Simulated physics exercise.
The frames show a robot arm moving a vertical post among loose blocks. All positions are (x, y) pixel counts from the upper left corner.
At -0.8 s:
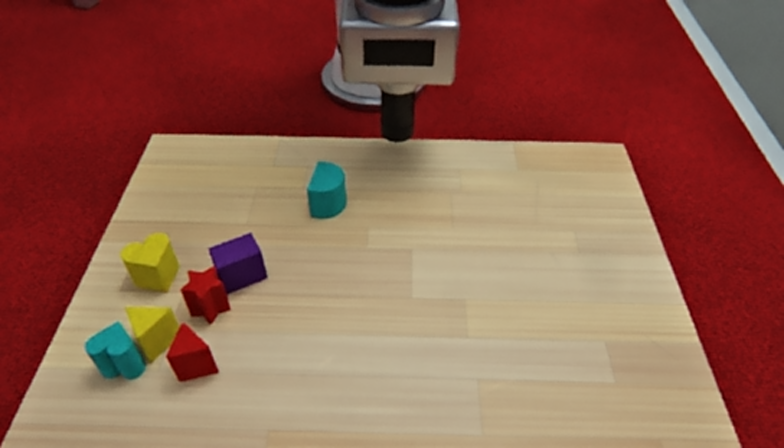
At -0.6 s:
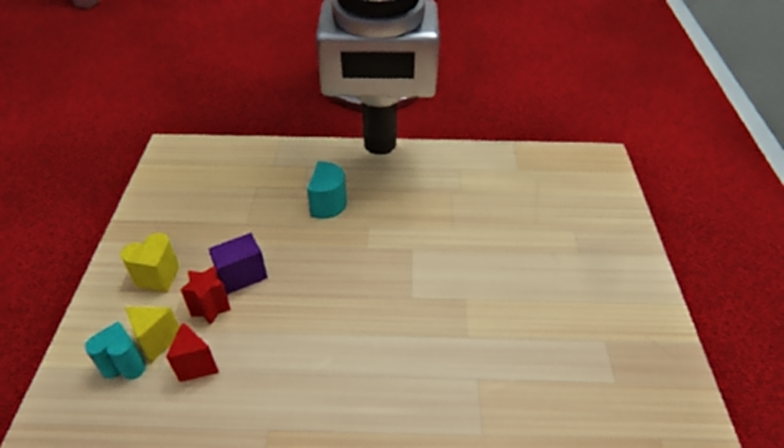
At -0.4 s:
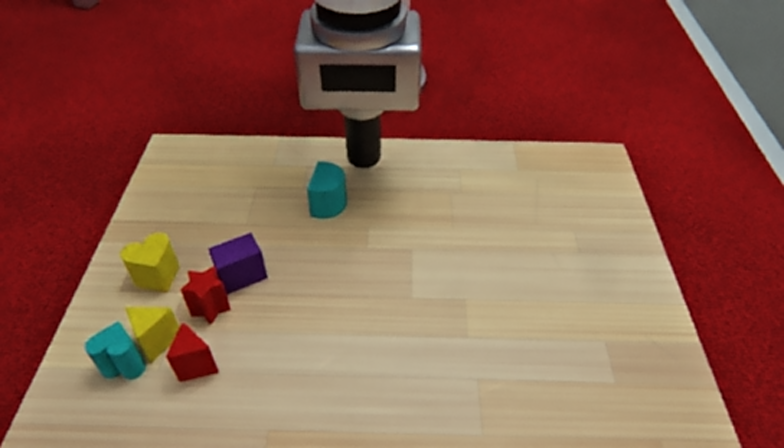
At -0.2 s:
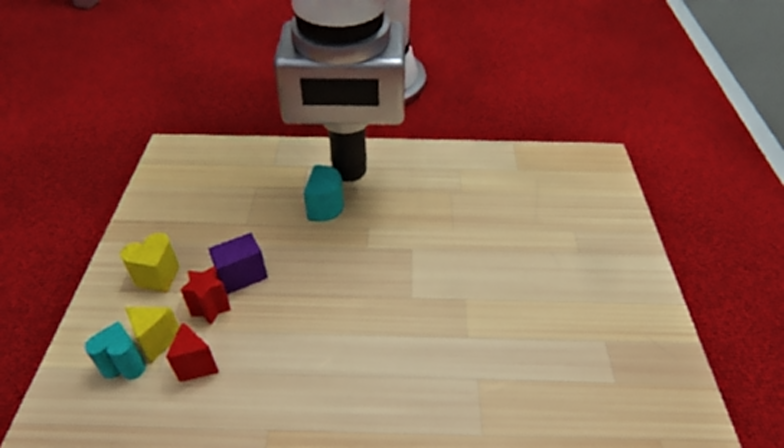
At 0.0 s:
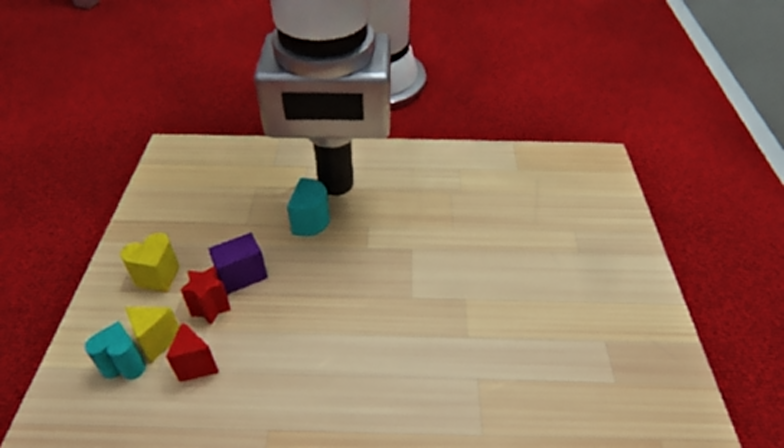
Robot arm moving its dark post down and left over a wooden board, then nudging a turquoise half-round block the same way.
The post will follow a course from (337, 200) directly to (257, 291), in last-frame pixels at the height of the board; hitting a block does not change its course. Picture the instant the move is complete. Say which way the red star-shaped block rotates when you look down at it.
It goes anticlockwise.
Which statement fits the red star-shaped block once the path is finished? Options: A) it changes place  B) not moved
I'll go with A - it changes place.
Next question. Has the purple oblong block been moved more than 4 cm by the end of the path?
Yes, that is what happens.
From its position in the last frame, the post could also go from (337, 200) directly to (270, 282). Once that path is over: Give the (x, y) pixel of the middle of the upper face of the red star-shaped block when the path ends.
Its top middle is near (178, 300).
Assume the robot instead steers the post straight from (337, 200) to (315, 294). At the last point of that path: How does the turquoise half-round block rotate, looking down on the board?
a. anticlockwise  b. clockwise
The one that fits is b, clockwise.
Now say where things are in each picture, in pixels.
Post tip at (397, 133); block tops, yellow triangle at (145, 317); red star-shaped block at (201, 281); purple oblong block at (235, 249); turquoise half-round block at (326, 176), in the first frame.
Post at (380, 145); blocks unchanged, in the second frame.
Post at (364, 158); blocks unchanged, in the third frame.
Post at (349, 171); turquoise half-round block at (323, 179), in the fourth frame.
Post at (336, 185); yellow triangle at (145, 317); red star-shaped block at (201, 281); purple oblong block at (235, 249); turquoise half-round block at (308, 194), in the fifth frame.
On the path given first. One third of the way, post at (310, 212); turquoise half-round block at (277, 222).
Two thirds of the way, post at (282, 243); yellow triangle at (145, 321), turned 15° clockwise; red star-shaped block at (180, 300), turned 60° anticlockwise; purple oblong block at (189, 267), turned 30° anticlockwise; turquoise half-round block at (236, 244), turned 50° clockwise.
At the end, post at (252, 276); yellow triangle at (144, 322), turned 15° clockwise; red star-shaped block at (175, 302), turned 75° anticlockwise; purple oblong block at (165, 270), turned 70° anticlockwise; turquoise half-round block at (207, 254), turned 105° clockwise.
